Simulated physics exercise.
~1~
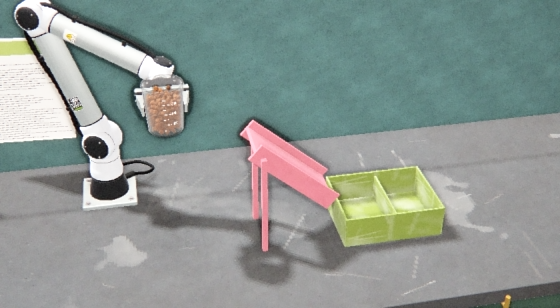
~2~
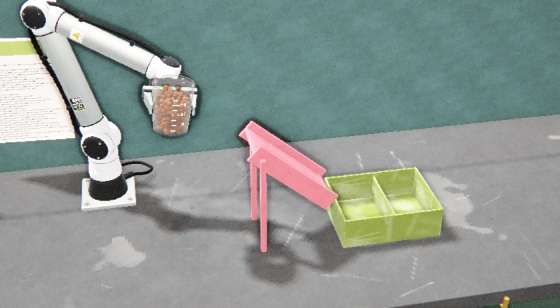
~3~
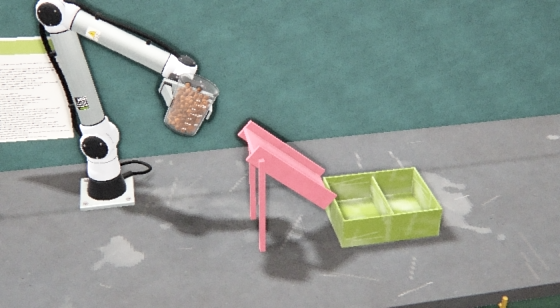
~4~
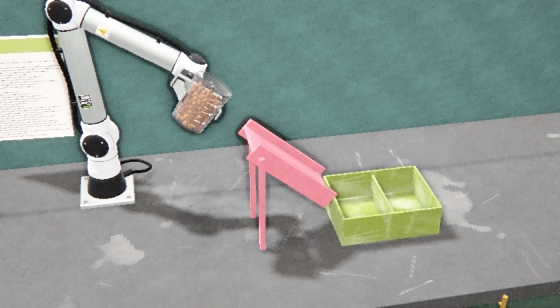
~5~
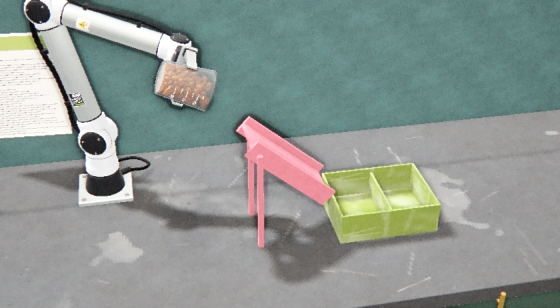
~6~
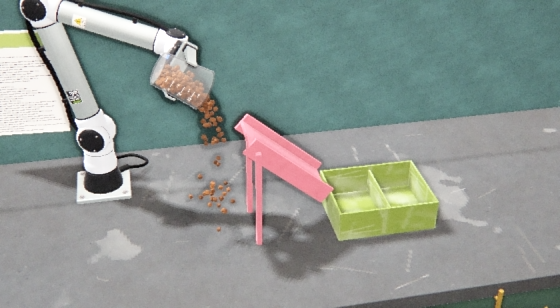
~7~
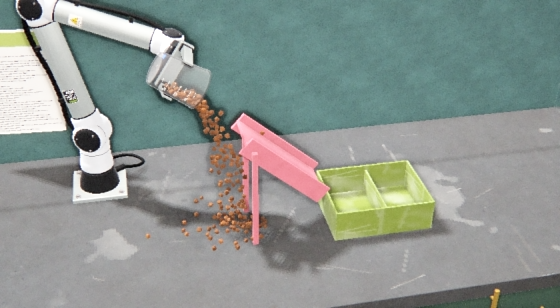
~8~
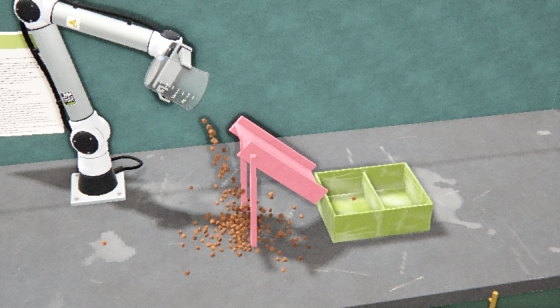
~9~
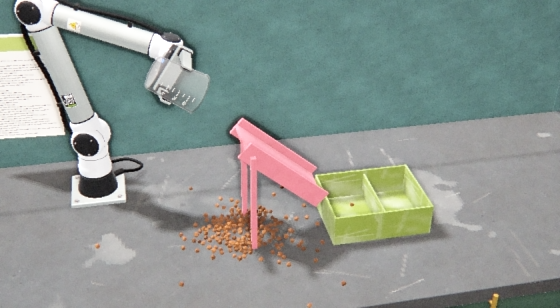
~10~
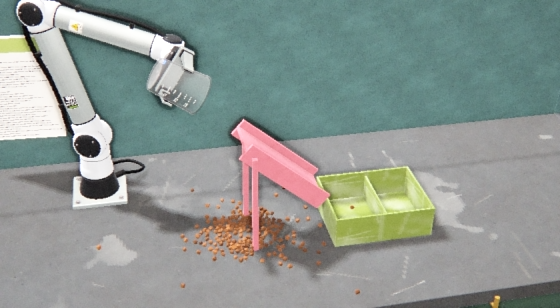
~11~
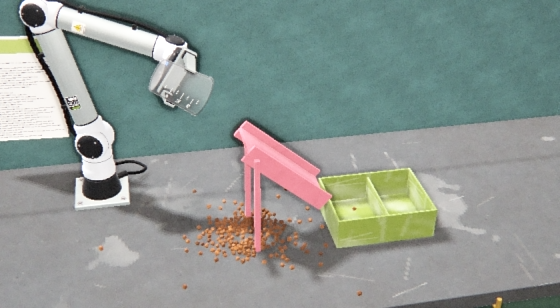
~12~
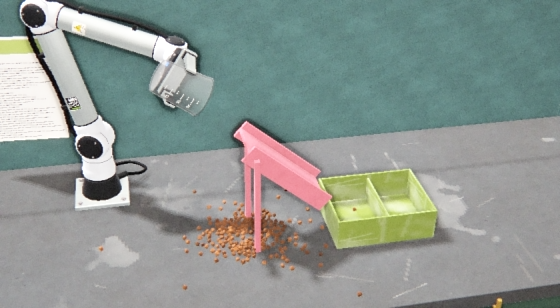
Robot arm swinging a clear tumbler right, drawing back and tipping brown pellets that mostly miss a pink chute, scattering beneath it.
